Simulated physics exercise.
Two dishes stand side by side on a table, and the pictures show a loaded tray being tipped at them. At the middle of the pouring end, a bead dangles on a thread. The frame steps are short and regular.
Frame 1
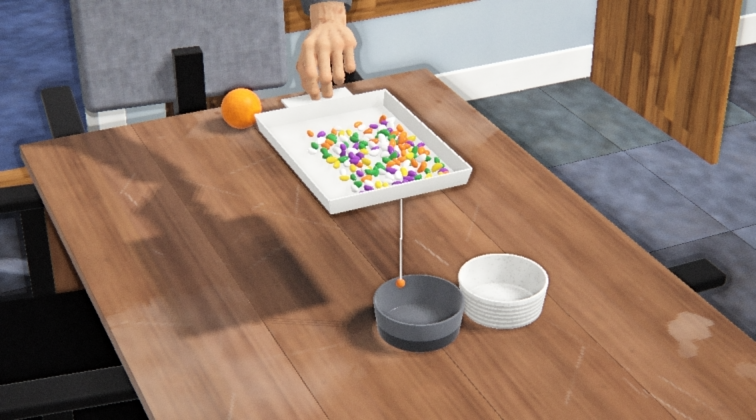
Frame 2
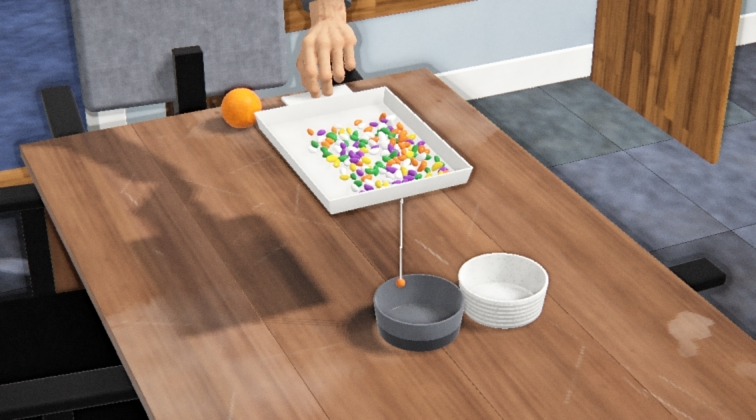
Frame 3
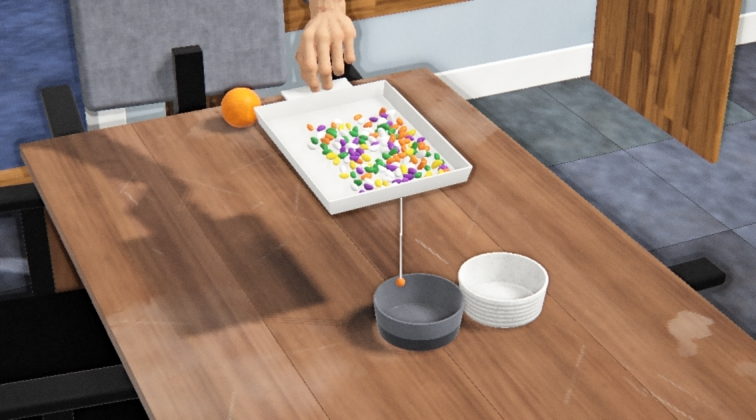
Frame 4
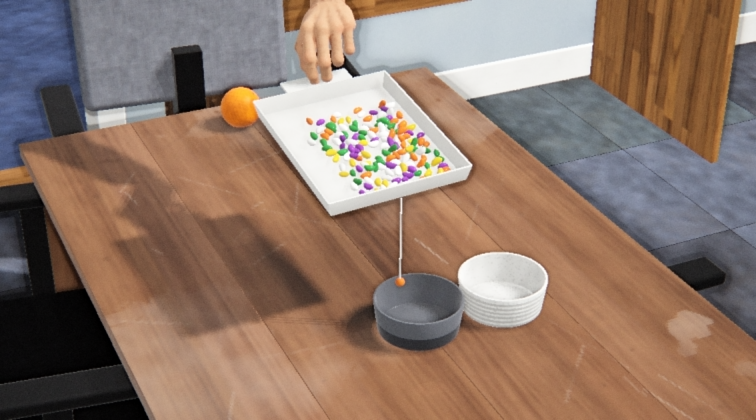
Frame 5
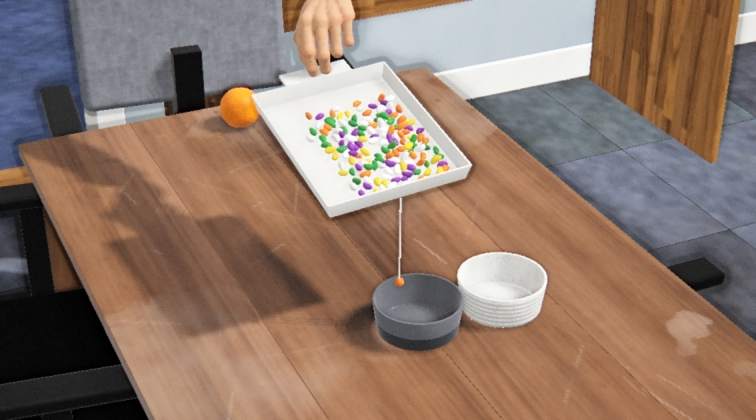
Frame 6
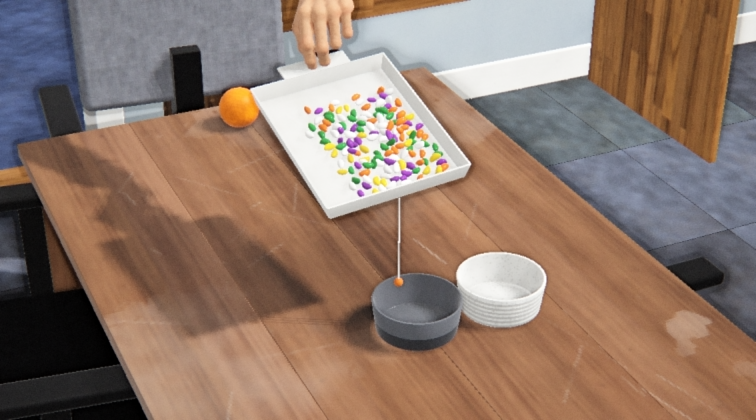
A hand slowly tilts a white tray of colorful candies slightly above two small bowls.
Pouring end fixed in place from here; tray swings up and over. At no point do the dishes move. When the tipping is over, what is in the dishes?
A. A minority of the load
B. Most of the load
Answer: A.
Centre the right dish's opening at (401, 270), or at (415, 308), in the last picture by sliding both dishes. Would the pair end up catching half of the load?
The first time it's lower than half, the second time higher than half.
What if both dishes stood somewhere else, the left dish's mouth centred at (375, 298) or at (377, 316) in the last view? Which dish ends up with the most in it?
In the first try it's the one on the left, and in the second it's the one on the left.
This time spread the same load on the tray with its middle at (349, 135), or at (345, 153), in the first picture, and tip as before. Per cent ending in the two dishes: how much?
Roughly 10 per cent, then roughly 10 per cent.
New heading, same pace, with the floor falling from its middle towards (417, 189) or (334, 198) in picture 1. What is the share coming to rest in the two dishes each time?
That comes to 60 per cent the first time and 0 per cent the second.
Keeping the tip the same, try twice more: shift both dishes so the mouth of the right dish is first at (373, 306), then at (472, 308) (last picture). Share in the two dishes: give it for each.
Trial 1 around 70 percent, trial 2 around 60 percent.
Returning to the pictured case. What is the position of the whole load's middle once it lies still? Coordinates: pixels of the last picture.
(334, 360).
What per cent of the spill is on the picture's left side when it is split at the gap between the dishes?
Looks like close to 100 per cent of it.
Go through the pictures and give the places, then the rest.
Corners of the pouring end at (331, 198) and (467, 168), level; middle of the load at (385, 154), jelly beans; left dish at (439, 336); right dish at (524, 312); bead on its thread at (400, 283), in the first frame.
Corners of the pouring end at (332, 198) and (467, 167), level; middle of the load at (385, 153), in the second frame.
Corners of the pouring end at (331, 199) and (467, 166), tipped barely, lowest at the left corner; middle of the load at (385, 150), in the third frame.
Corners of the pouring end at (331, 201) and (466, 164), tipped a little, lowest at the left corner; middle of the load at (384, 146), in the fourth frame.
Corners of the pouring end at (330, 203) and (466, 164), tipped a little, lowest at the left corner; middle of the load at (384, 142), in the fifth frame.
Corners of the pouring end at (330, 205) and (465, 163), tipped a little, lowest at the left corner; middle of the load at (383, 139); left dish at (437, 334); right dish at (523, 311), in the sixth frame.
Soon, tray tipped steeply; all on the tray.
A while on, tray tipped right over; nearly all on the tray; a stray few outside both; a stray few in the air.
Towards the end, tray tipped past a quarter turn; a stray few in the left dish; nearly all outside both.
Finally, tray tipped past a quarter turn; a stray few in the left dish; none in the right dish; nearly all outside both.
